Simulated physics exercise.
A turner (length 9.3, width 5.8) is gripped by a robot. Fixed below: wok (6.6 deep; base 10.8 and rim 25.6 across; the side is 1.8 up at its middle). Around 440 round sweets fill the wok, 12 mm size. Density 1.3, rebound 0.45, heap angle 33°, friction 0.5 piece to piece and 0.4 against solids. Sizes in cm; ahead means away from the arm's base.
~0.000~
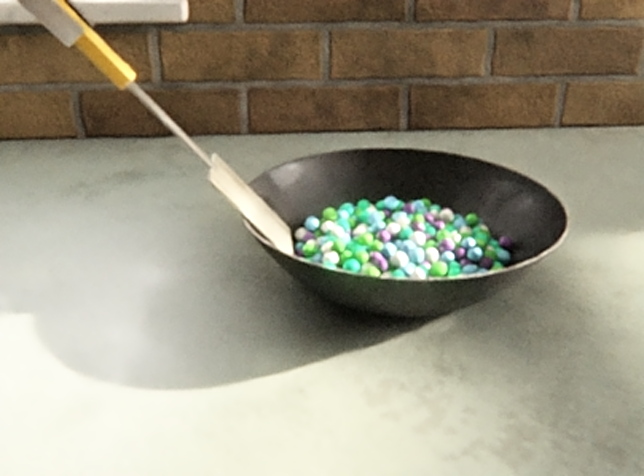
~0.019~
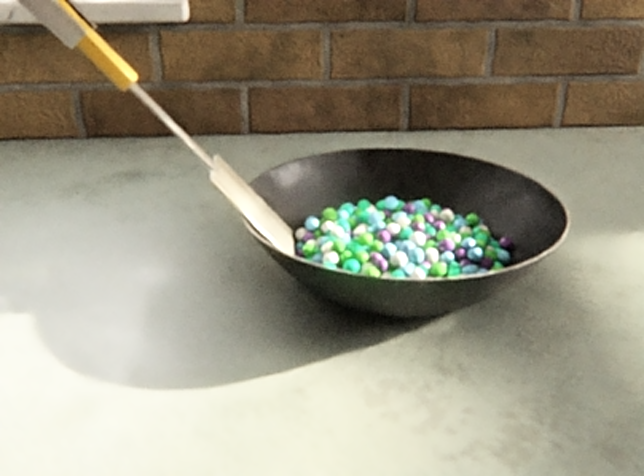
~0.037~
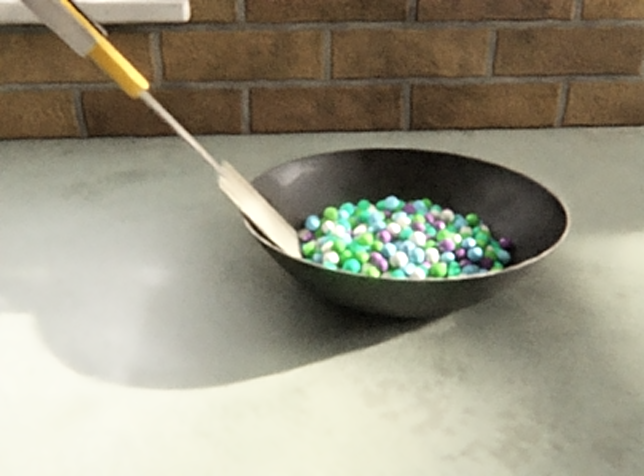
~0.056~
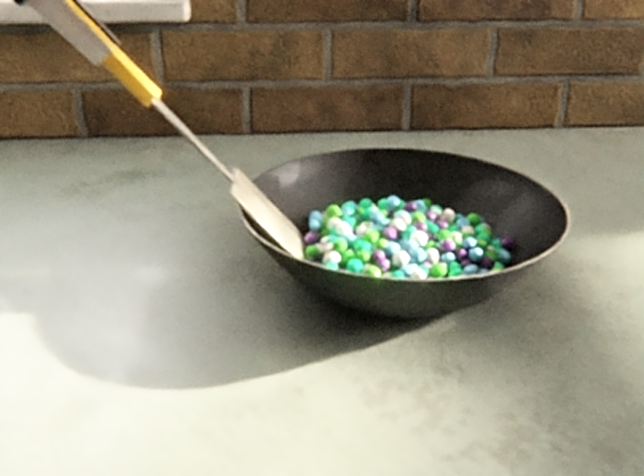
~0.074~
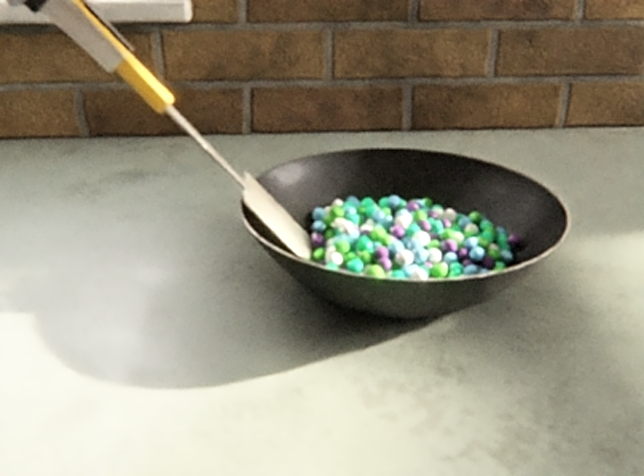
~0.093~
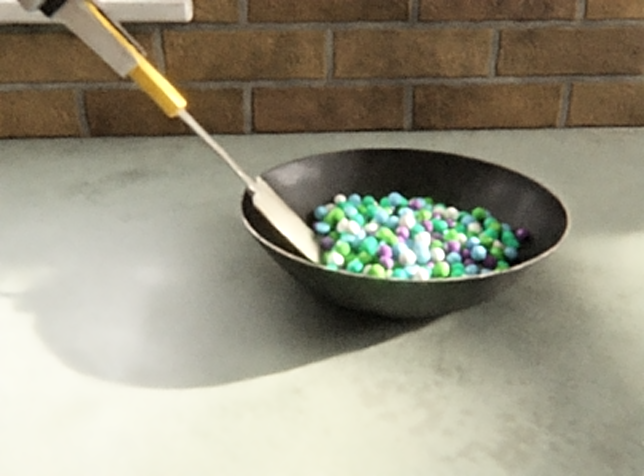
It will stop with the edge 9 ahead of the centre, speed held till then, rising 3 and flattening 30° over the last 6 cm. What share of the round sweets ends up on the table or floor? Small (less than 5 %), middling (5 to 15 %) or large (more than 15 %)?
Answer: Middling; 5 to 15 % of the round sweets finish on the table or floor.
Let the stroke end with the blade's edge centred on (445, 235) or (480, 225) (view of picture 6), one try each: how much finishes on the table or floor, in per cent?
Some 0 and 0 per cent.
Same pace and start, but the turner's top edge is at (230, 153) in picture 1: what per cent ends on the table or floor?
About 5 per cent.
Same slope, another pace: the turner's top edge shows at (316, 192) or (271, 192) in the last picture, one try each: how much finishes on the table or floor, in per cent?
About 25 and 10 per cent.
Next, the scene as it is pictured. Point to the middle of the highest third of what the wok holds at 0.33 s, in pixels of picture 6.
Around (473, 216).
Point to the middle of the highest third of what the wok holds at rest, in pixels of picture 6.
Around (491, 223).
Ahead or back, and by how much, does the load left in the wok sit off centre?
Some 3.5 cm ahead.
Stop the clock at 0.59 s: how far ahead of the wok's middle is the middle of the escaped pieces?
Roughly 16 cm.
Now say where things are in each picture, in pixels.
The first frame shows turner top edge at (211, 166), sloping 50°; upper third of the load around (399, 240), from x 300 to 505, top at y 205; 445 in the wok.
The second frame shows turner top edge at (213, 167), sloping 50°; upper third of the load around (399, 240), from x 300 to 505, top at y 205.
The third frame shows turner top edge at (222, 173), sloping 50°; upper third of the load around (399, 240), from x 305 to 505, top at y 205.
The fourth frame shows turner top edge at (234, 181), sloping 50°; upper third of the load around (400, 239), from x 310 to 510, top at y 205.
The fifth frame shows turner top edge at (245, 186), sloping 50°; upper third of the load around (401, 237), from x 310 to 515, top at y 205.
The sixth frame shows turner top edge at (256, 190), sloping 50°; upper third of the load around (408, 237), from x 315 to 525, top at y 200; 445 in the wok.
After 0.21 s, sloping 50°, highest piece 5 above the table; 445 in the wok.
After 0.33 s, sloping 38°, highest piece 7 above the table; 445 in the wok.
After 0.59 s, sloping 20°, highest piece 8 above the table; 412 in the wok, 27 on the table or floor, 6 on the blade or in flight.
After 1.64 s, sloping 20°, highest piece 7 above the table; 412 in the wok, 33 on the table or floor.
At rest, 412 in the wok, 33 on the table or floor. That is 7 % on the table or floor.
